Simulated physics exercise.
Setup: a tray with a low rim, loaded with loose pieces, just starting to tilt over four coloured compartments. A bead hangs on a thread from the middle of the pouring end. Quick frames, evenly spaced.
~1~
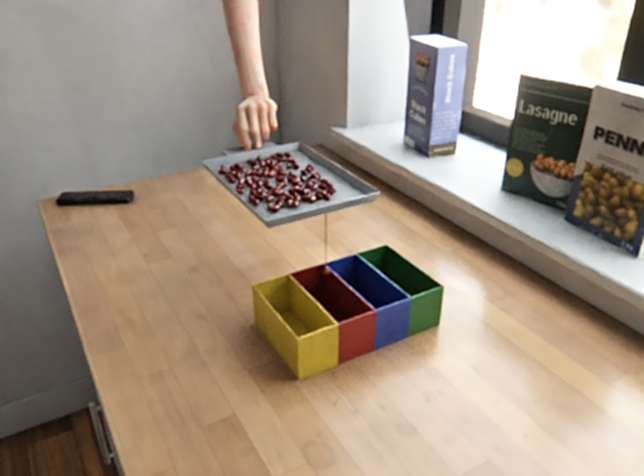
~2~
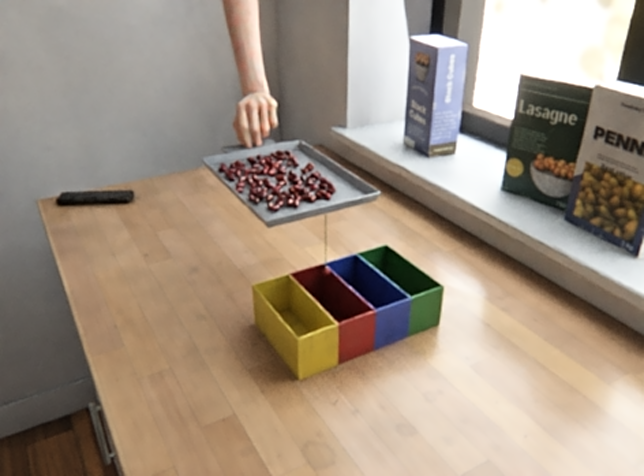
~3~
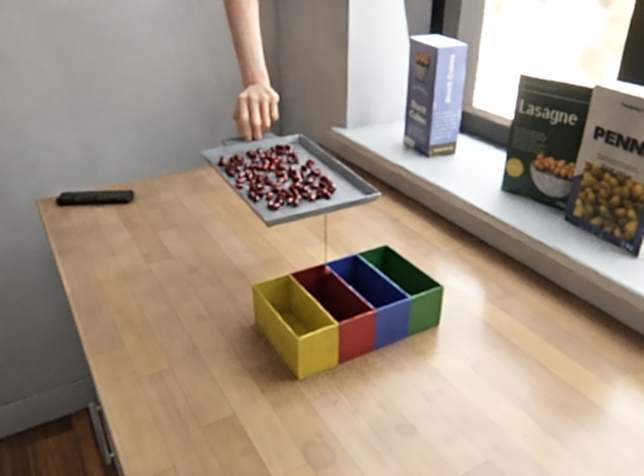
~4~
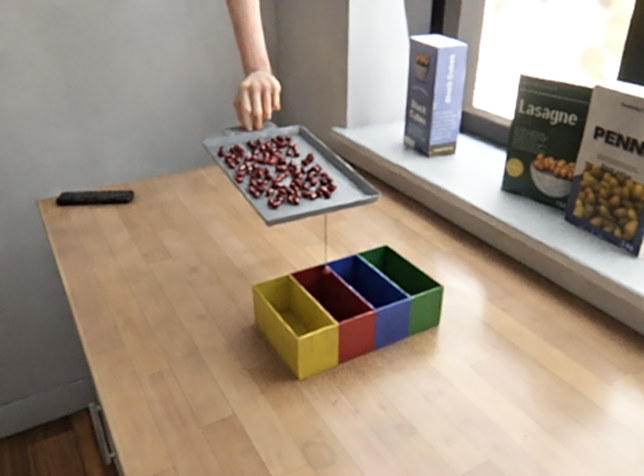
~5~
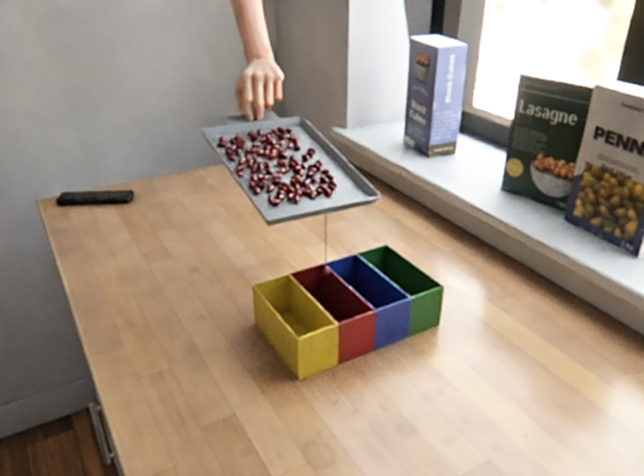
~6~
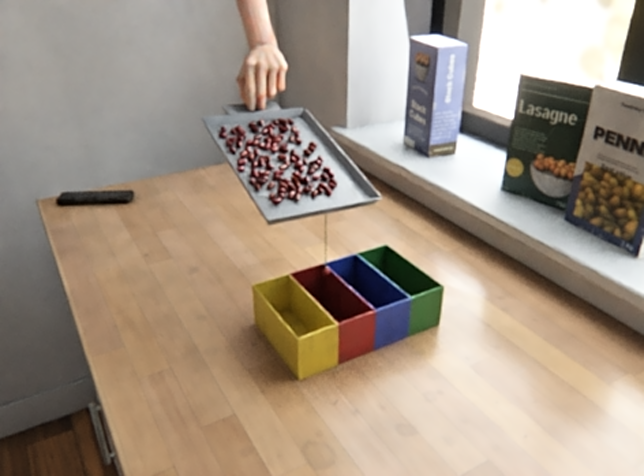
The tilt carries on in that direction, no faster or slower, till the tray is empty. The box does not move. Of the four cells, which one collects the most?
The blue one collects the most.
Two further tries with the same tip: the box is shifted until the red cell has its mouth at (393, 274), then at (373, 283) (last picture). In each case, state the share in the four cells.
About 70 in a hundred, then about 90 in a hundred.
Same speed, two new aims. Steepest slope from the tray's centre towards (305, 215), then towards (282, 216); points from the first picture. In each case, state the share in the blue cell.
10 % and 0 %, roughly.
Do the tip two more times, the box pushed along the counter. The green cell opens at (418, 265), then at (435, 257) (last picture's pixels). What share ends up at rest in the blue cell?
Trial 1 around 40 percent, trial 2 around 20 percent.
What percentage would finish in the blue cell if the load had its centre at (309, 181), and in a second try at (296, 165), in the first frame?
From the first start you get 50 in a hundred, from the second 40 in a hundred.
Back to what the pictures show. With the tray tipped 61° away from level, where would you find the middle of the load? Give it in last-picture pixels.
I'd mark the middle close to (336, 196).
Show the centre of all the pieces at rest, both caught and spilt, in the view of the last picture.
I'd put the middle somewhere around (371, 324).
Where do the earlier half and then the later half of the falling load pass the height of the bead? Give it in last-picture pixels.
Earlier half at (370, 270), later half at (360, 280).
Soon after the last picture, tray tipped steeply; nearly all on the tray; a stray few in the blue cell; a small part falling or outside the box.
A little later, tray tipped past a quarter turn; about two thirds on the tray; a small part in the blue cell; a small part in the green cell; a small part in the red cell; a stray few in the yellow cell; a small part falling or outside the box.
Later still, tray tipped past a quarter turn; about a third in the blue cell; about a quarter in the red cell; about a quarter in the green cell; a small part in the yellow cell; a stray few falling or outside the box.
At rest, tray tipped past a quarter turn; about a third in the blue cell; about a quarter in the red cell; about a quarter in the green cell; a small part in the yellow cell; a stray few outside the box.
